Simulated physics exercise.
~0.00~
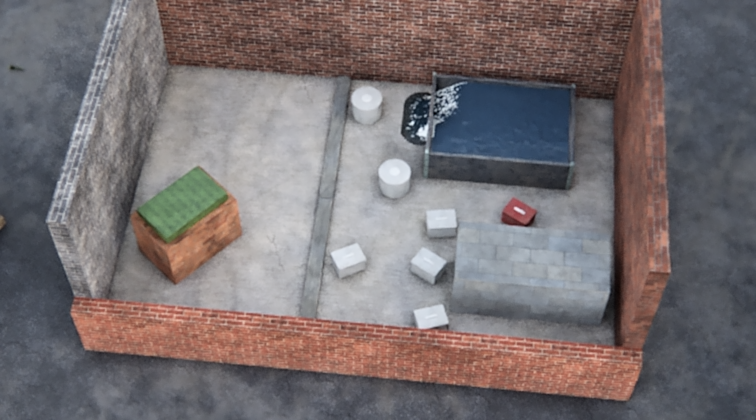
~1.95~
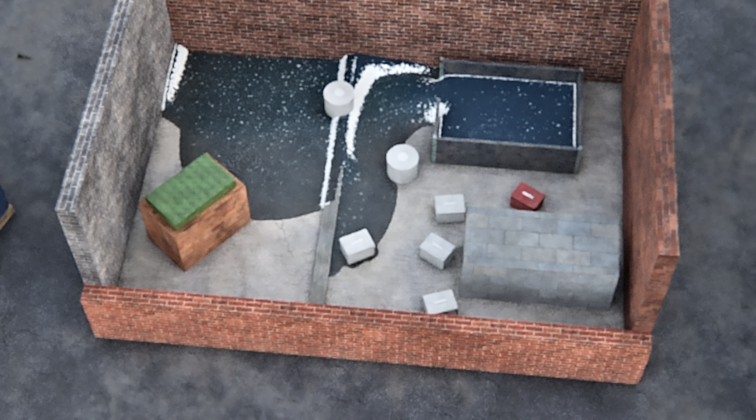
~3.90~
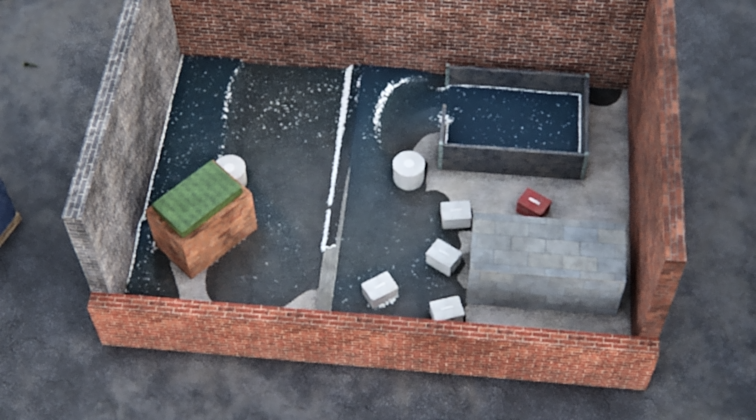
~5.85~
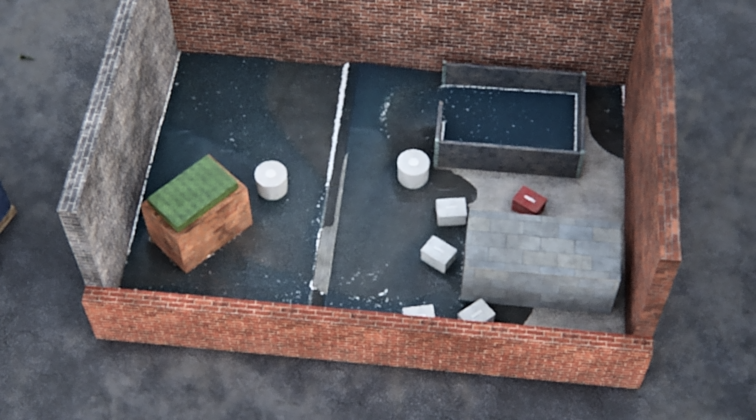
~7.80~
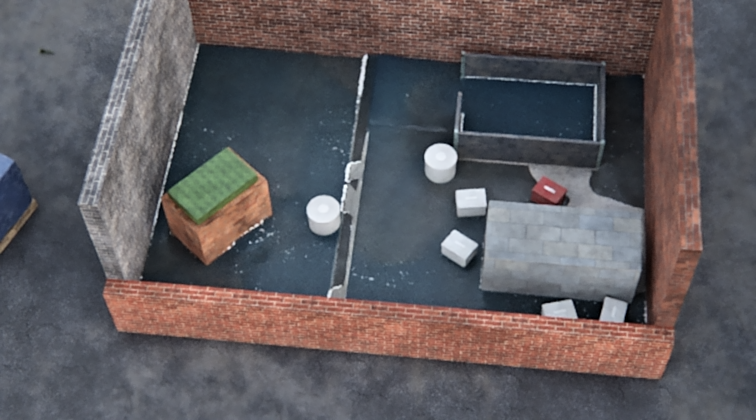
A walled brick yard on dark ground is seen from above through a slightly swaying camera. A water-filled tank stands at the back right above a grey block structure, a green-topped brick block sits at left, and white tubs, pale boxes and a red box lie around a low kerb. Water bursts from the tank's left side and spreads across the kerb. One tub is swept left over it to the green-topped block, then drifts back towards the kerb. Two pale boxes slide right along the front wall. Finally dark water covers most of the floor, while the red box remains on a dry patch.
